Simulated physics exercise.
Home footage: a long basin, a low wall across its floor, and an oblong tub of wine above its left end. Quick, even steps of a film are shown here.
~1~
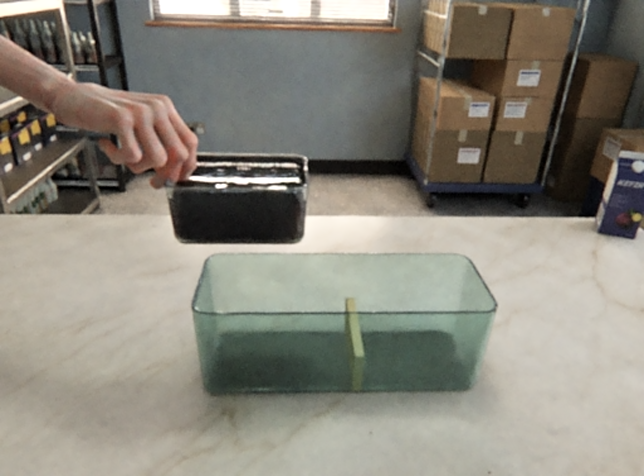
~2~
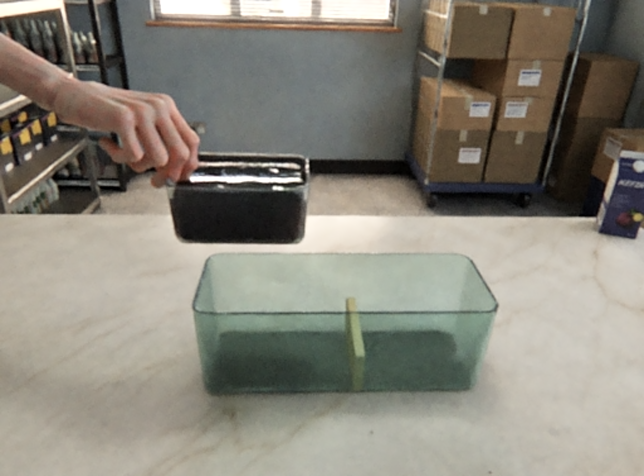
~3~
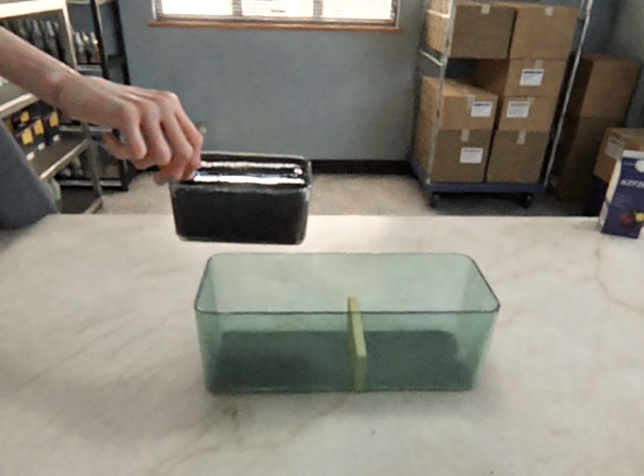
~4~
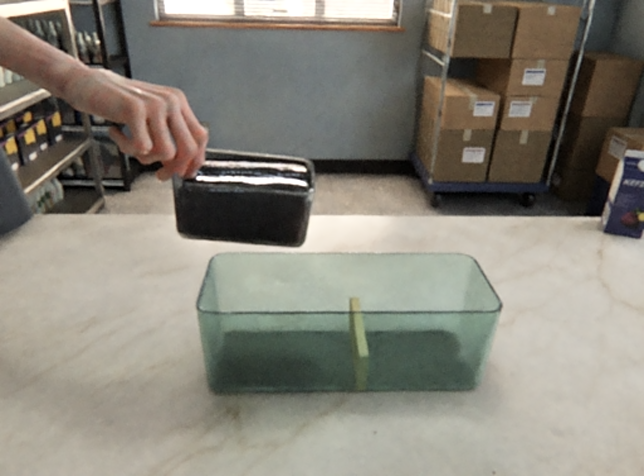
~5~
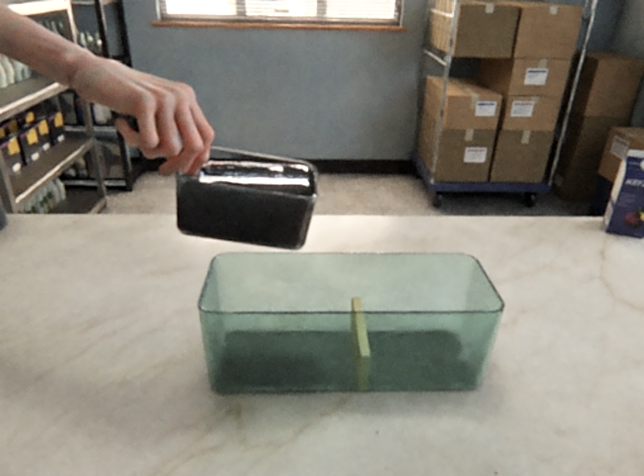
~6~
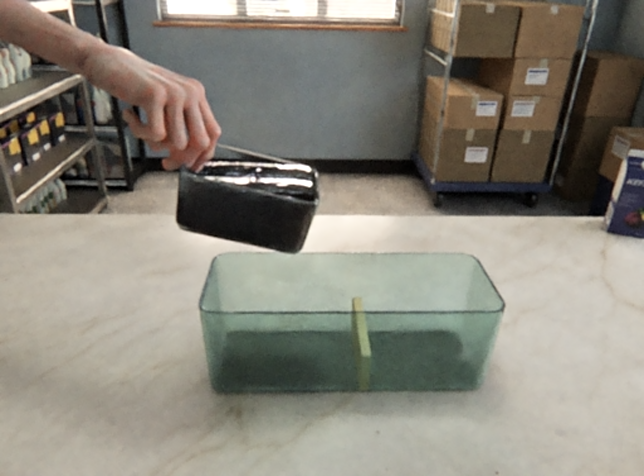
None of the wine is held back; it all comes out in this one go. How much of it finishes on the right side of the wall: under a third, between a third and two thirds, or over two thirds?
Between a third and two thirds.
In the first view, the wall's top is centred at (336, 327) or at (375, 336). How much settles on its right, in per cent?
In order, near 65 and 25 in a hundred.
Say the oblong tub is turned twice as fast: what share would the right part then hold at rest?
Around 30 per cent ends up there.
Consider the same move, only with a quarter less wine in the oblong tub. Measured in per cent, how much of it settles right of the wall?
That share would be some 35 parts in a hundred.
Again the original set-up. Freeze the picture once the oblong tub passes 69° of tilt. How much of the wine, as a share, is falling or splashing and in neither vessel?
It's close to 35 percent.
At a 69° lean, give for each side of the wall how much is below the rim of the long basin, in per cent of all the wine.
Left 5 per cent, right 25 per cent.
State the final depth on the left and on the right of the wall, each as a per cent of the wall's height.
Left near 20; right near 40.
A moment on, the oblong tub is tipped part way and 33 per cent is still to pour, 5 is left of the wall and 27 right of it.
Next, the oblong tub is tipped right over and 5 per cent is still to pour, 32 is left of the wall and 54 right of it.
Then the oblong tub is tipped right over and 0 per cent is still to pour, 39 is left of the wall and 54 right of it.
Later the oblong tub is tipped right over and 0 per cent is still to pour, 39 is left of the wall and 54 right of it.
Finally, 39 per cent lies left of the wall, 54 right of it and 7 outside.
